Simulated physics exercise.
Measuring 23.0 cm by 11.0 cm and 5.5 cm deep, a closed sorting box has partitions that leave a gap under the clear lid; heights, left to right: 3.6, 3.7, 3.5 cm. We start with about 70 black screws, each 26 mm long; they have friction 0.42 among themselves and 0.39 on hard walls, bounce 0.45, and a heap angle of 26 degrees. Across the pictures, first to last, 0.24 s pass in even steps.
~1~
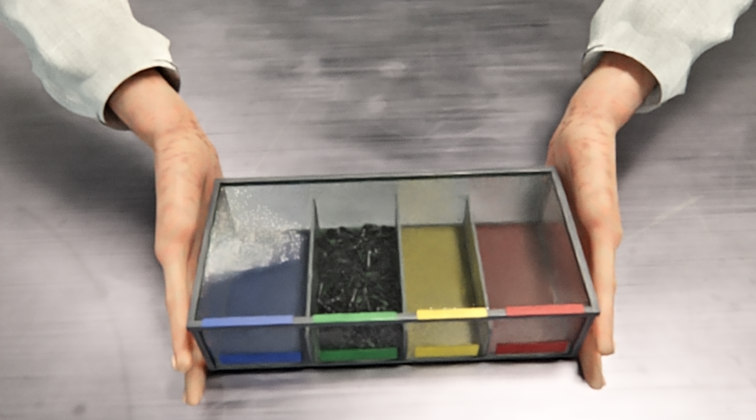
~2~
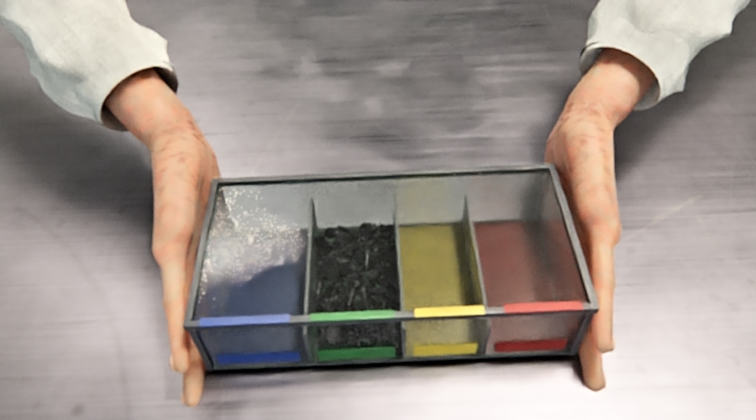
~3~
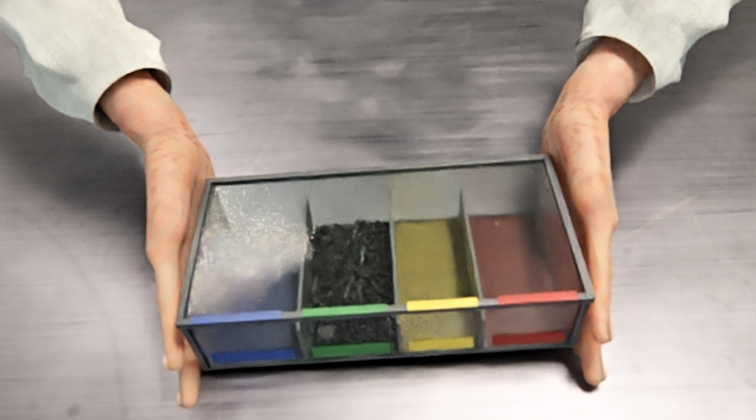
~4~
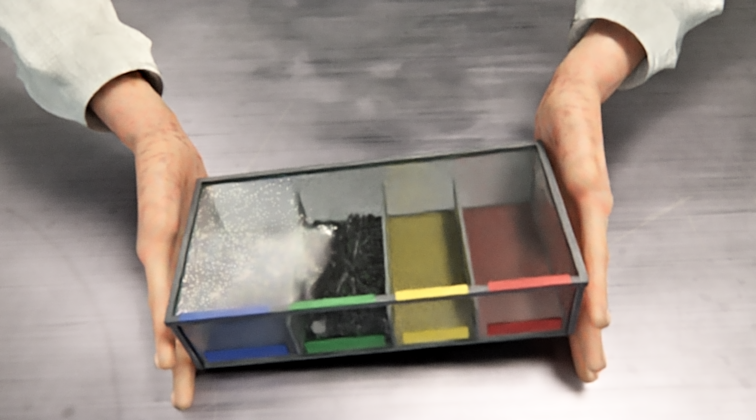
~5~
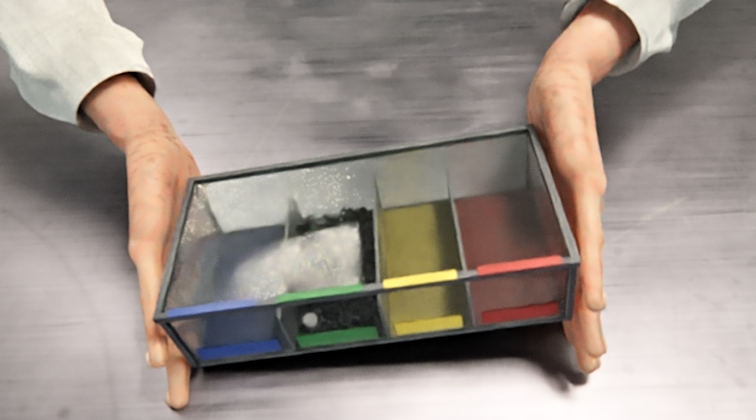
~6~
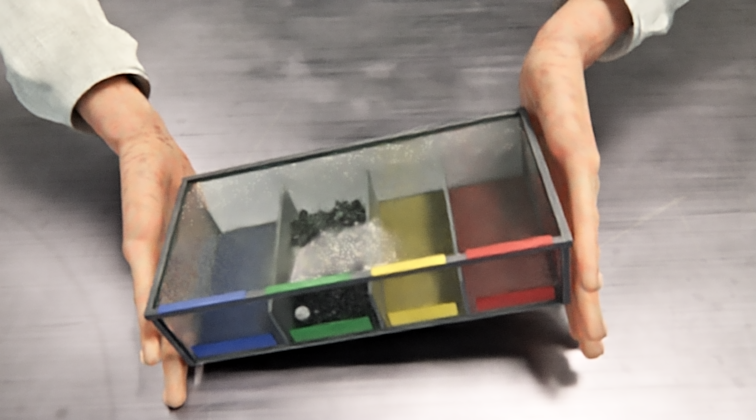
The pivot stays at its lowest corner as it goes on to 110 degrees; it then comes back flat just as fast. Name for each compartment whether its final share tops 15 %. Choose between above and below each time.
Red compartment: Below, blue compartment: Above, green compartment: Above, yellow compartment: Below.
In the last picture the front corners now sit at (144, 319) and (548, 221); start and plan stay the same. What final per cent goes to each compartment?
Per cent by compartment: Red 0, blue 80, green 20, yellow 0.
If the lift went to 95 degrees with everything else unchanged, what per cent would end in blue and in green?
Blue 45 %; green 55 %.
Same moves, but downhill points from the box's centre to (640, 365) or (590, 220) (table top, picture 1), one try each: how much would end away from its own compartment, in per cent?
Approximately 65 percent, then 60 percent.
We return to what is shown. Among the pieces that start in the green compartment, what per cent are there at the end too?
40 %.
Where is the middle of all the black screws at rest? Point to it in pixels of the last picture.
I'd say roughly (280, 252).
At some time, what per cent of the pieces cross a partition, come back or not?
55 per cent, give or take.
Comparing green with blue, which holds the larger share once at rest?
The blue compartment.
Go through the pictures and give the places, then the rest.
The first frame shows box tilt 0 degrees, front corners at (194, 323) and (591, 308); green 100 %.
The second frame shows box tilt 1 degrees, front corners at (192, 323) and (590, 305).
The third frame shows box tilt 3 degrees, front corners at (184, 321) and (586, 295).
The fourth frame shows box tilt 6 degrees, front corners at (173, 318) and (579, 278), lowest corner left back.
The fifth frame shows box tilt 10 degrees, front corners at (162, 315) and (571, 259), lowest corner left back.
The sixth frame shows box tilt 14 degrees, front corners at (153, 312) and (563, 239), lowest corner left back; green 100 %.
Then, 1.35 s after the last picture, tilt 110 degrees; blue 25 %, green 75 %.
Then, 2.25 s after the last picture, tilt 50 degrees; blue 55 %, green 45 %.
Then, 3.15 s after the last picture, tilt 0 degrees; blue 55 %, green 45 %.
In the end, red 0 %, blue 55 %, green 45 %, yellow 0 %.
